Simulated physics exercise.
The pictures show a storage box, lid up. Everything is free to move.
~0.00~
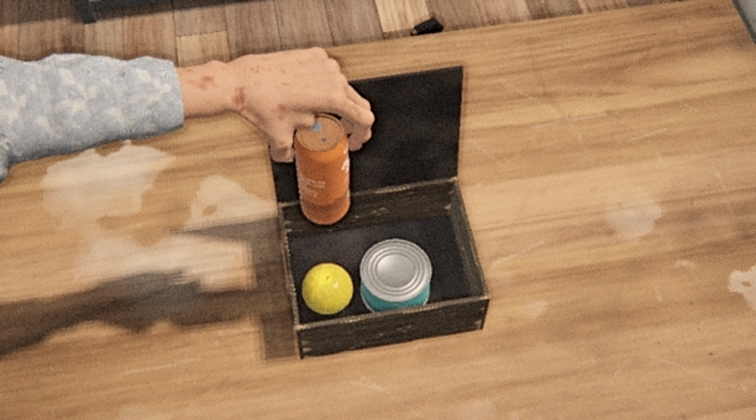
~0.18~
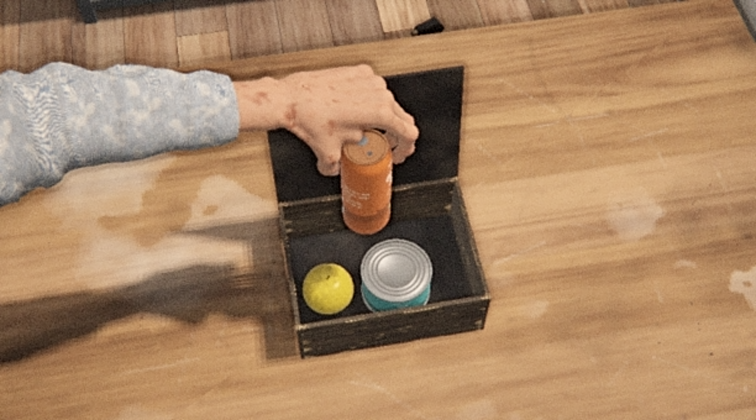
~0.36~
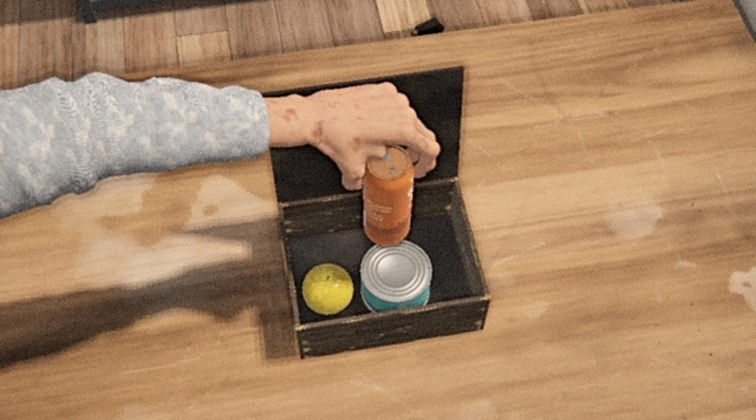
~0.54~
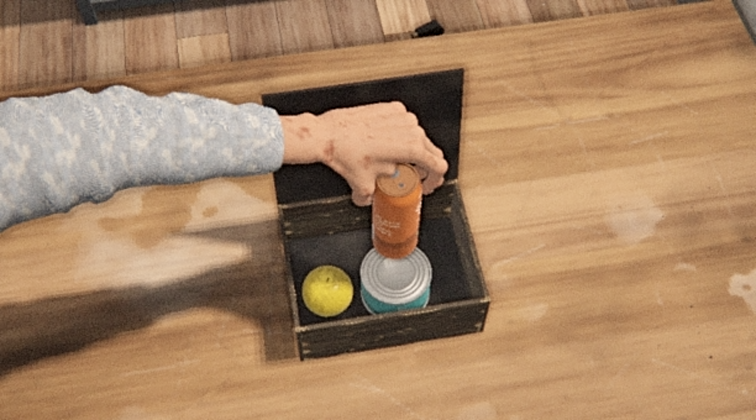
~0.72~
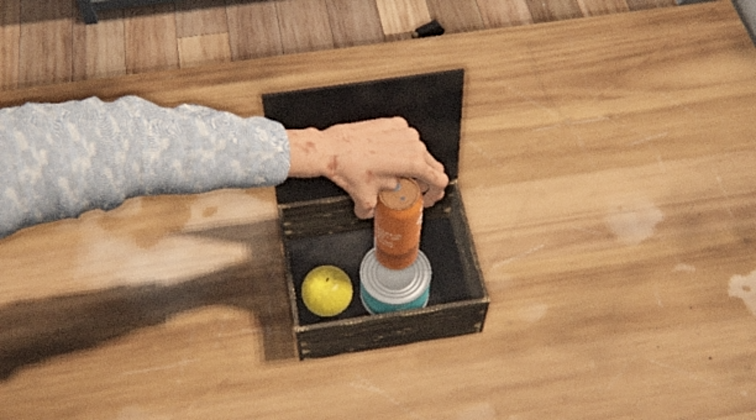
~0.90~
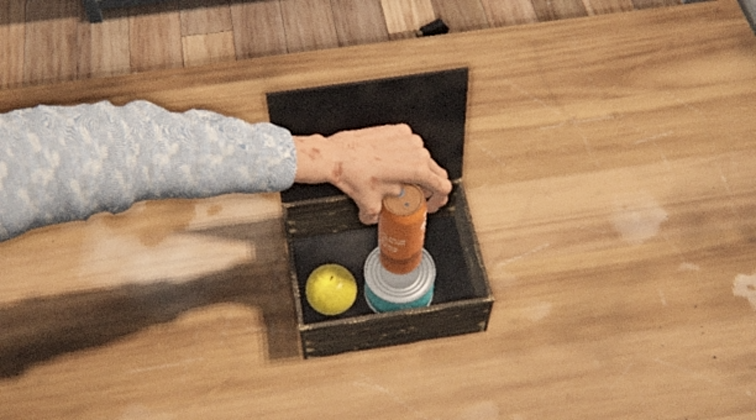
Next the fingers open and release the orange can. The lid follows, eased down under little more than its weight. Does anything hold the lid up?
Here the lid will not close.
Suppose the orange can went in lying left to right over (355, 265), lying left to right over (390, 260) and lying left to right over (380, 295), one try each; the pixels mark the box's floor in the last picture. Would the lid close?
First, it closes; second, it shuts flat; third, it sits on the rim.
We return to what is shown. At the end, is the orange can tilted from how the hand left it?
It keeps its pose.
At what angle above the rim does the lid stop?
Some 60° above the rim.
After 2.00 s, lid starting down.
After 2.30 s, lid 76° above the rim.
After 2.60 s, lid 60° above the rim.
After 4.90 s, lid 61° above the rim.
In the end (6.5 s), lid 61° above the rim; all 3 unmoved. At the end, from the last picture's camera, orange can near (401, 231).
